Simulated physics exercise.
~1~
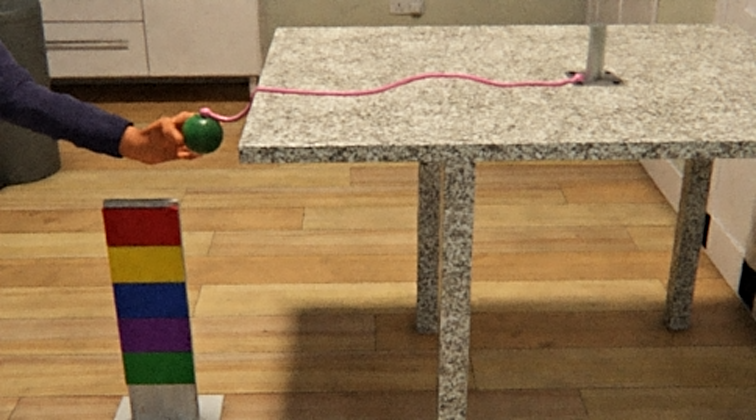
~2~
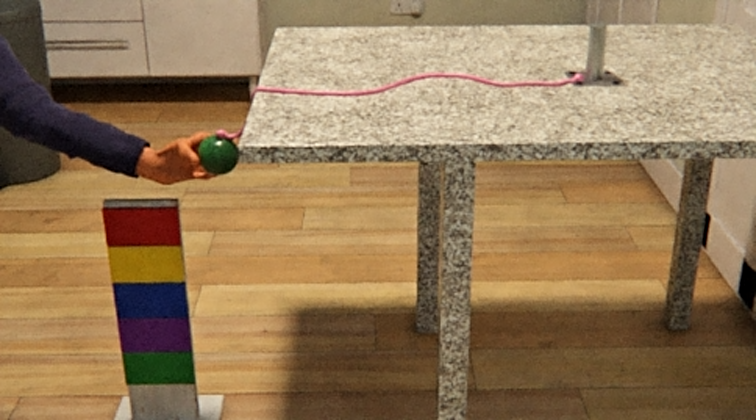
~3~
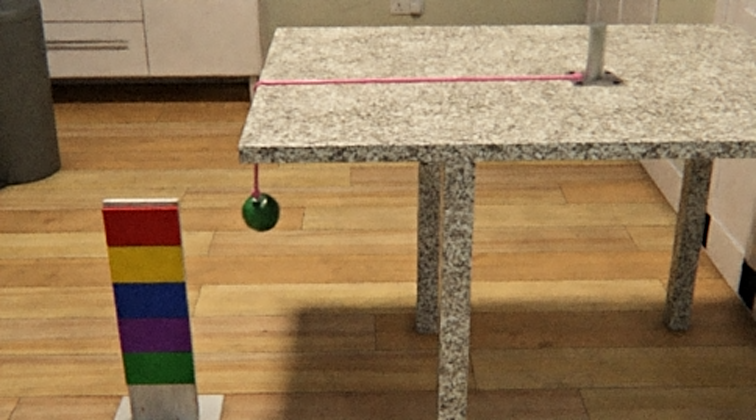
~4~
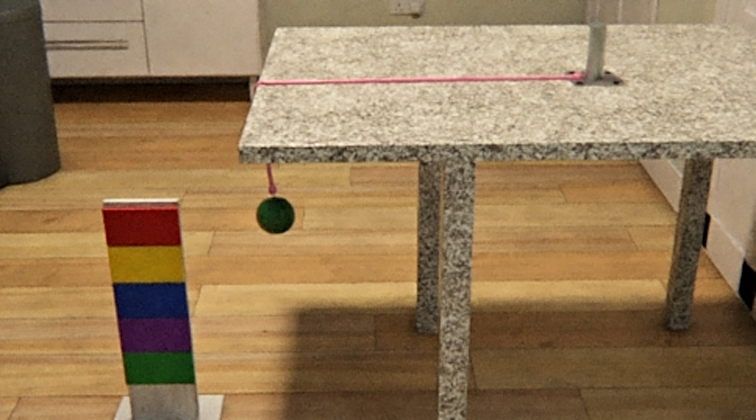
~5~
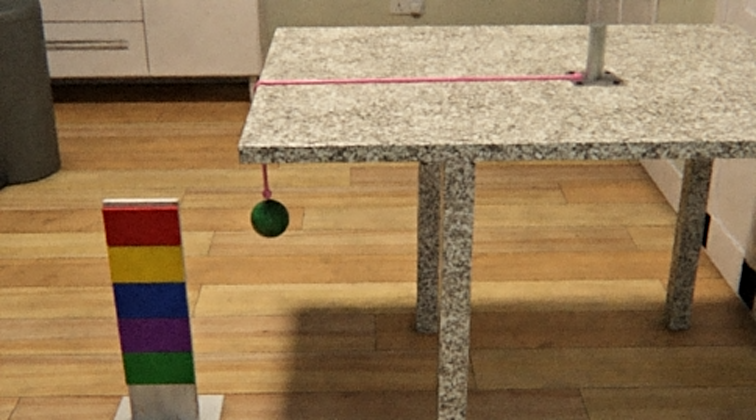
A hand held a green apple tied to a pink string by the table's left edge, moved it slightly right and down, then let go, and the apple dropped a little, swung gently and ended up hanging level with the board's red band.
